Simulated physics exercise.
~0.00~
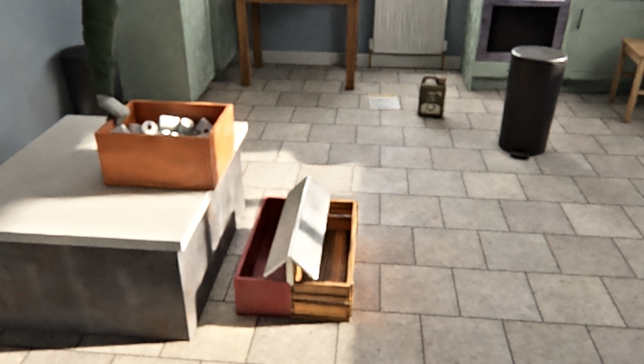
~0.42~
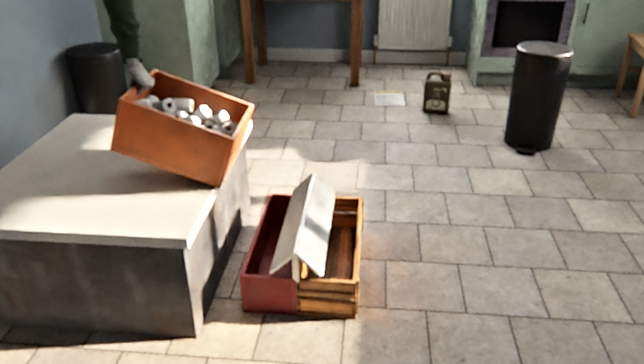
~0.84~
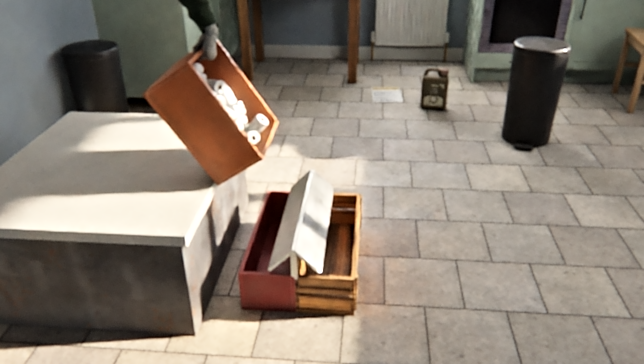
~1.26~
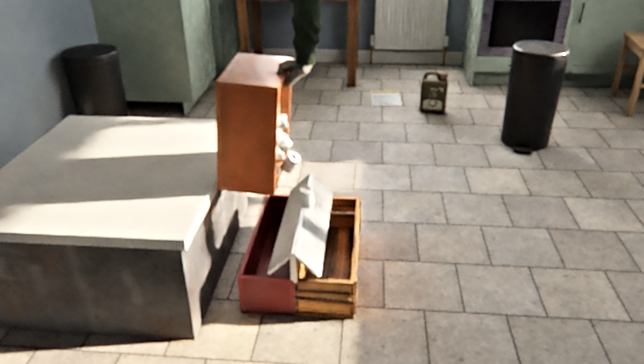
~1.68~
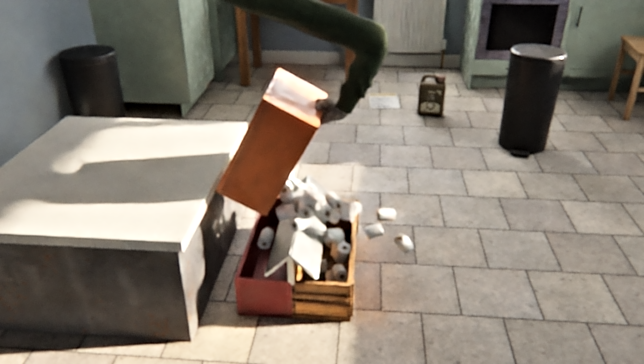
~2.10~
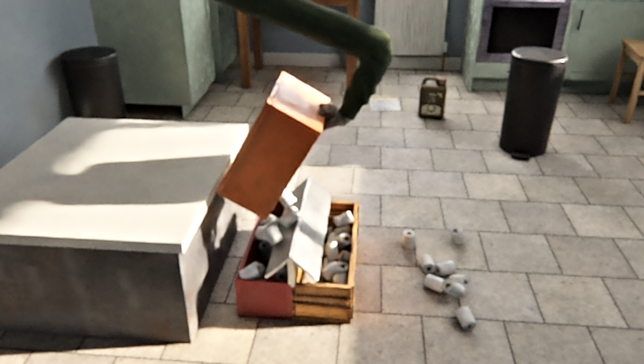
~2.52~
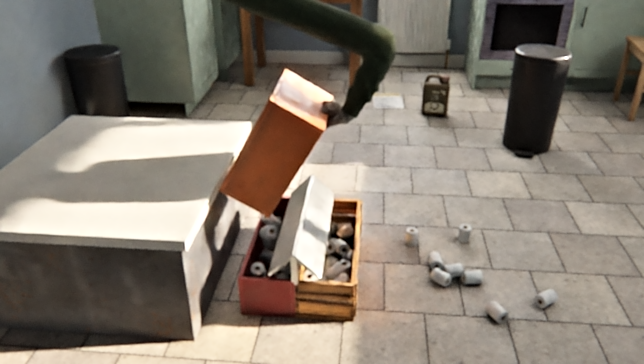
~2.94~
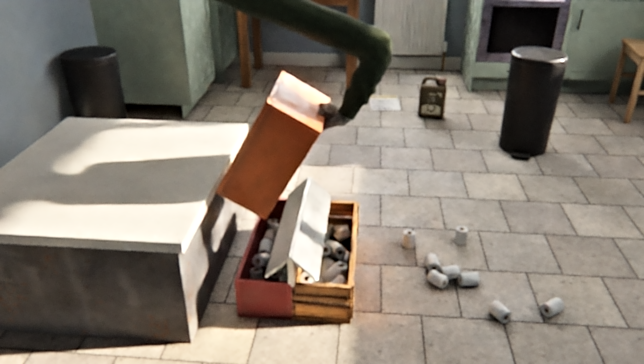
Kitchen floor, a green-sleeved arm tipping paper rolls from an orange crate into a red trough and wooden tote, some scattering beyond.
